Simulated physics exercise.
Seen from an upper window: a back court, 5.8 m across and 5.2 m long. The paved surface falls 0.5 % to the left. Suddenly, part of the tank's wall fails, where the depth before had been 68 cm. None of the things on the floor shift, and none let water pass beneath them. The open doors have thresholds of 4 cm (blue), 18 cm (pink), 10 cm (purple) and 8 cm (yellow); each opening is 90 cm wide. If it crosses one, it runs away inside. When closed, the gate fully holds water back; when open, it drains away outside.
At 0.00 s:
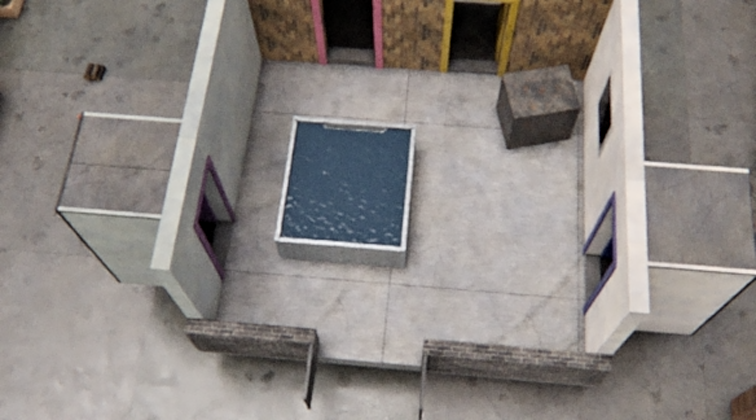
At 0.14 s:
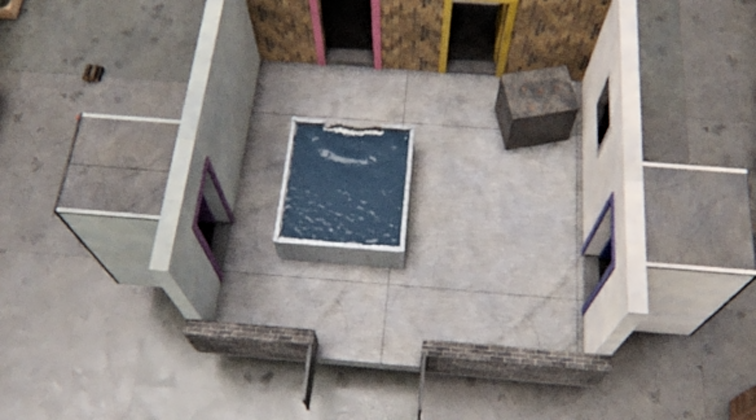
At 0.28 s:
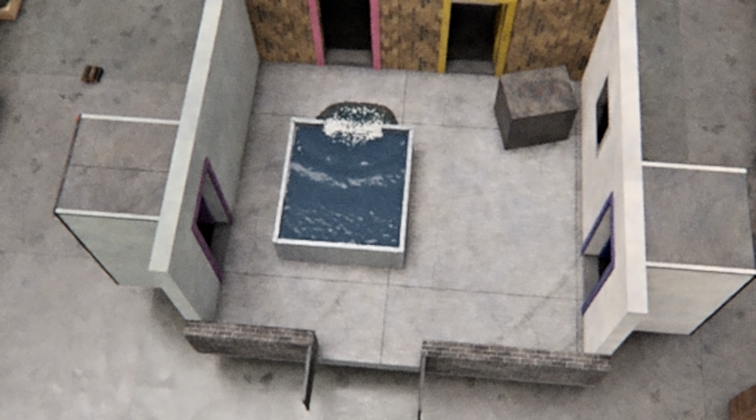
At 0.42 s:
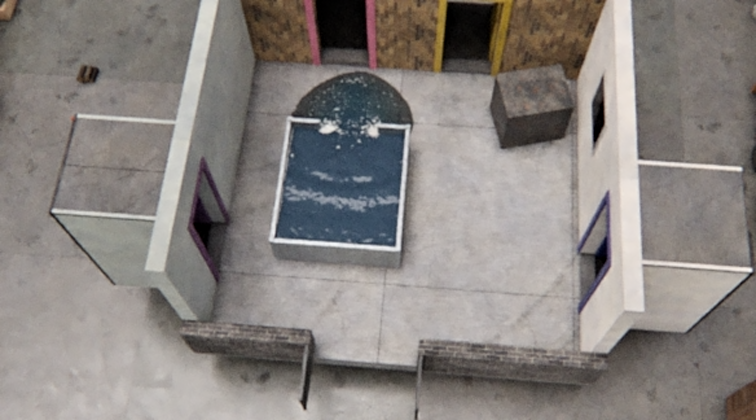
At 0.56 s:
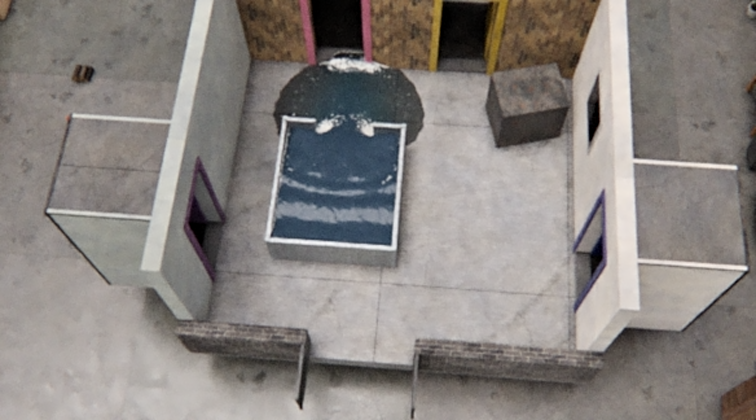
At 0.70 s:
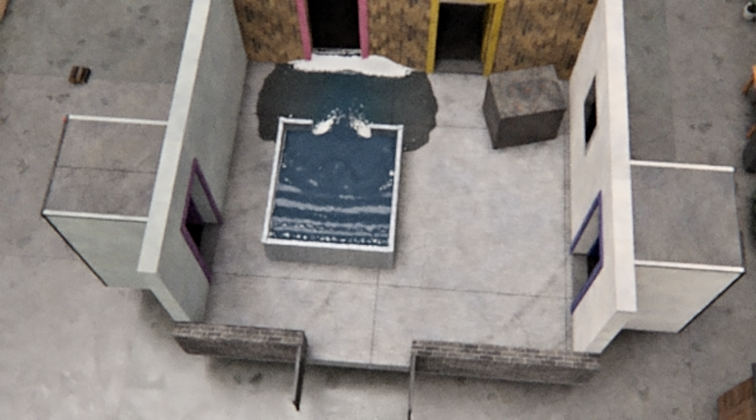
Water pours over the far side of a square tank and spreads across the grey courtyard floor.
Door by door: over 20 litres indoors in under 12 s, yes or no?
Blue door: Yes, pink door: Yes, purple door: No, yellow door: Yes.
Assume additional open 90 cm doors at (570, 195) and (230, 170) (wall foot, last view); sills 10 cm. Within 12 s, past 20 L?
Check, in order - pass / pass.
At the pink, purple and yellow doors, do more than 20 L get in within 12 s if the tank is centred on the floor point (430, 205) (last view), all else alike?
Lab note: Vs limit, pink door limit held; purple door limit held; yellow door limit broken.
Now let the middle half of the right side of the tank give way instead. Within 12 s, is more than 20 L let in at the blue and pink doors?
Well, against that limit, at blue it's too much, and at pink it's within bounds.
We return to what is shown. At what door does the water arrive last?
Answer: The blue door.
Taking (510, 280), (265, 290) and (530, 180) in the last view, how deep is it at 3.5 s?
Close to 0, 3 and 2 centimetres.
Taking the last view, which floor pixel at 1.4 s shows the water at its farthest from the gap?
Somewhere near pixel (507, 81).
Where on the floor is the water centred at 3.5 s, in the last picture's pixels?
The water's centre is around (357, 161).
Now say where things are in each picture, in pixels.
Still water, 68 cm deep, in the tank at (348, 184), in the first frame.
Water pours out on the tank's far side and has run 0.6 m, to a hidden place; typically 10 cm deep outside, 68 cm at the tank's back, in the second frame.
The front is at (388, 114), 0.9 m from the gap on the tank's far side; 0.9 m2 of floor is under water; 68 cm left at the back of the tank, in the third frame.
The front is at (367, 77), 1.4 m from the gap on the tank's far side; 2.0 m2 of floor is under water; 68 cm left at the back of the tank, in the fourth frame.
Water pours out on the tank's far side and has run 1.8 m, to (393, 70); typically 6 cm deep outside, 67 cm at the tank's back, in the fifth frame.
The front is at (281, 65), 2.1 m from the gap on the tank's far side; 4.0 m2 of floor is under water; 60 cm left at the back of the tank, in the sixth frame.
After 1.4 s water covers 20 % of the floor and is deepest (41 cm) near (349, 142); blue door not reached, pink door 39 cm at the sill, 82 L in, purple door not reached, yellow door 12 cm at the sill, 0 L in.
After 2.2 s water covers 30 % of the floor and is deepest (38 cm) near (568, 85); blue door not reached, pink door 36 cm at the sill, 181 L in, purple door not reached, yellow door 12 cm at the sill, 6 L in.
After 3.5 s water covers 60 % of the floor and is deepest (26 cm) near (248, 65); blue door not reached, pink door 24 cm at the sill, 250 L in, purple door 3 cm at the sill, 0 L in, yellow door 9 cm at the sill, 13 L in.
After 7.0 s water covers 95 % of the floor and is deepest (19 cm) near (202, 335); blue door 2 cm at the sill, 0 L in, pink door 16 cm at the sill, 283 L in, purple door 8 cm at the sill, 0 L in, yellow door 10 cm at the sill, 23 L in.
After 12.0 s water covers 100 % of the floor and is deepest (12 cm) near (516, 153); blue door 9 cm at the sill, 56 L in, pink door 8 cm at the sill, 283 L in, purple door 8 cm at the sill, 0 L in, yellow door 8 cm at the sill, 41 L in.
